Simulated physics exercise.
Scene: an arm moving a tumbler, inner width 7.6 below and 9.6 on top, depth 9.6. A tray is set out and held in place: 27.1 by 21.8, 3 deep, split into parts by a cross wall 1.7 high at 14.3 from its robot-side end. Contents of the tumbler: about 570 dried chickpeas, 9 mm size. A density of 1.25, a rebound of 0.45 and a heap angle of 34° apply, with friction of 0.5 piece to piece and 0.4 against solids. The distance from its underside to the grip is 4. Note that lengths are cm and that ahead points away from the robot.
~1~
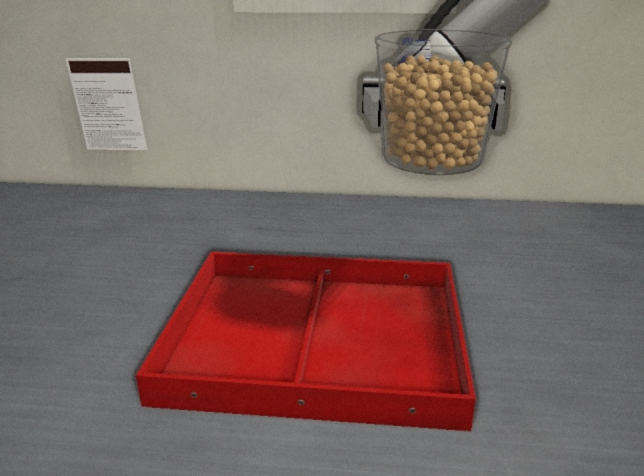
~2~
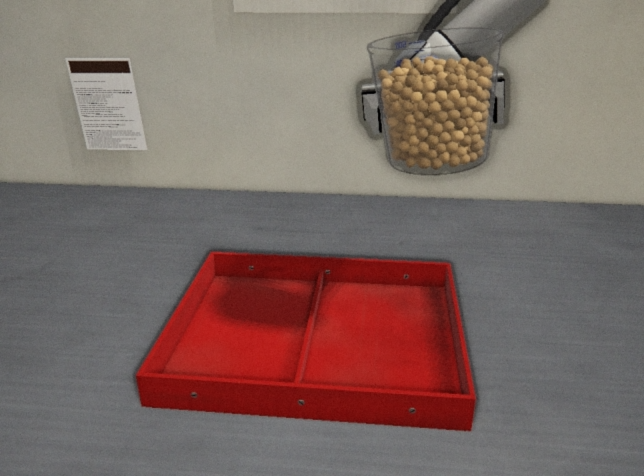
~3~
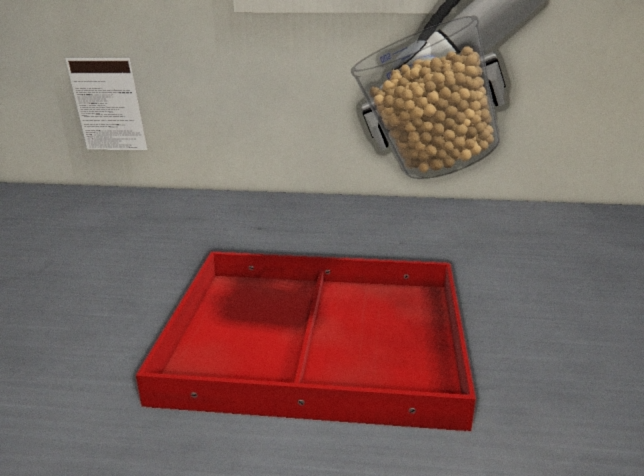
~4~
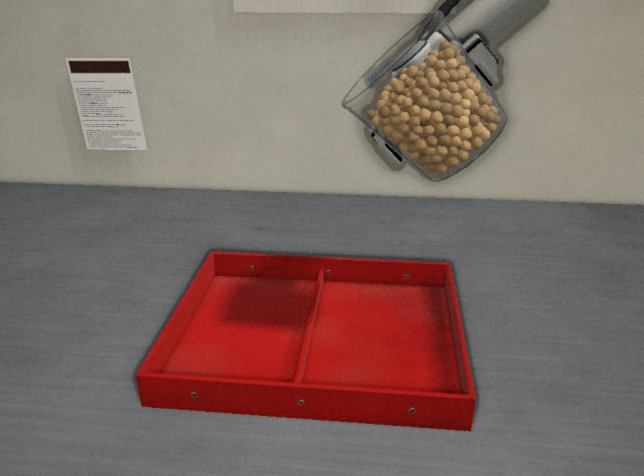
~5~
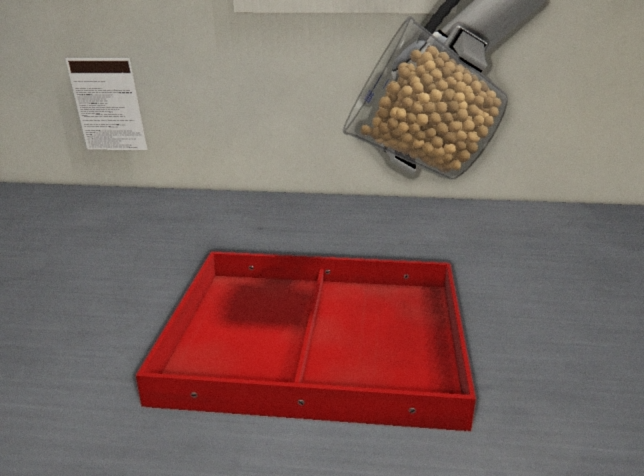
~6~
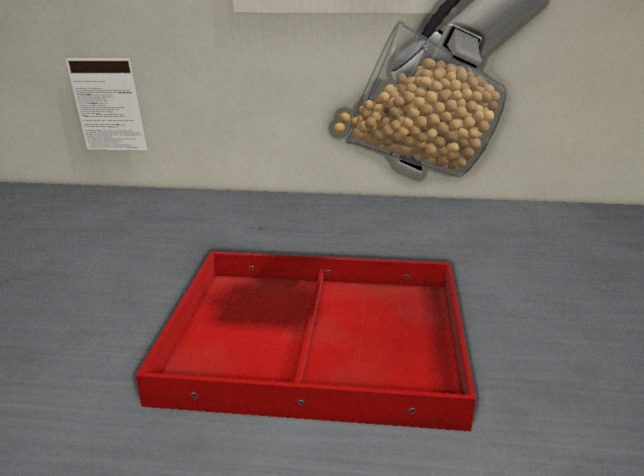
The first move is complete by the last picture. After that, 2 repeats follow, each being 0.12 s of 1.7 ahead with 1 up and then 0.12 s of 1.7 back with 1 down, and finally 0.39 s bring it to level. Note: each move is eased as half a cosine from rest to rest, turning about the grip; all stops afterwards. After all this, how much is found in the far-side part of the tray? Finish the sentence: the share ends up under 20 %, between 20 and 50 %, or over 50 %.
The share ends up under 20 %.
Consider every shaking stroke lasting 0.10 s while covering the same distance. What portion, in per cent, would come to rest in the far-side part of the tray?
20 %.
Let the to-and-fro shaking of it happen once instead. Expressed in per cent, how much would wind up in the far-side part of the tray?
5 per cent or so.
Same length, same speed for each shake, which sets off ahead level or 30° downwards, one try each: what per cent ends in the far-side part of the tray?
Near 10 and 5 percent respectively.
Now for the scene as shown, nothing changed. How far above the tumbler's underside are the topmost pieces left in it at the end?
About 8.5 cm.
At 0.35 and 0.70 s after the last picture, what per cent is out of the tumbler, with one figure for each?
Estimates in order: Close to 5, close to 15.
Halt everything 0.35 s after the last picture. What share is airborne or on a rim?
I'd reckon close to 2 per cent.
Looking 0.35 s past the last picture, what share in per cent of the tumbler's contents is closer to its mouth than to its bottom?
45 %.
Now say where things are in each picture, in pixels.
In the first picture, tumbler middle at (437, 103), level; upper third of the load around (437, 83), from x 390 to 490, top at y 60; 573 in the tumbler.
In the second picture, tumbler middle at (436, 103), tilted 6° forward; upper third of the load around (439, 83), from x 385 to 485, top at y 60.
In the third picture, tumbler middle at (433, 104), tilted 23° forward; upper third of the load around (439, 83), from x 375 to 490, top at y 55.
In the fourth picture, tumbler middle at (430, 105), tilted 44° forward; upper third of the load around (438, 84), from x 370 to 495, top at y 45.
In the fifth picture, tumbler middle at (428, 108), tilted 61° forward; upper third of the load around (434, 86), from x 365 to 495, top at y 50.
In the sixth picture, tumbler middle at (427, 109), tilted 67° forward; upper third of the load around (439, 93), from x 340 to 495, top at y 65; 573 in the tumbler.
Then, 0.35 s later, tilted 67° forward, highest piece 27 above the table; 535 in the tumbler, 19 in the far-side part, 7 in the robot-side part, 12 in flight or on a rim.
Then, 0.70 s later, tilted 28° forward, highest piece 27 above the table; 473 in the tumbler, 64 in the far-side part, 26 in the robot-side part, 10 in flight or on a rim.
Then, 1.07 s later, level, highest piece 28 above the table; 472 in the tumbler, 68 in the far-side part, 33 in the robot-side part.
Then, 2.12 s later, level, highest piece 28 above the table; 472 in the tumbler, 68 in the far-side part, 33 in the robot-side part.
At rest, 472 in the tumbler, 68 in the far-side part, 33 in the robot-side part. That is 12 % in the far-side part of the tray.
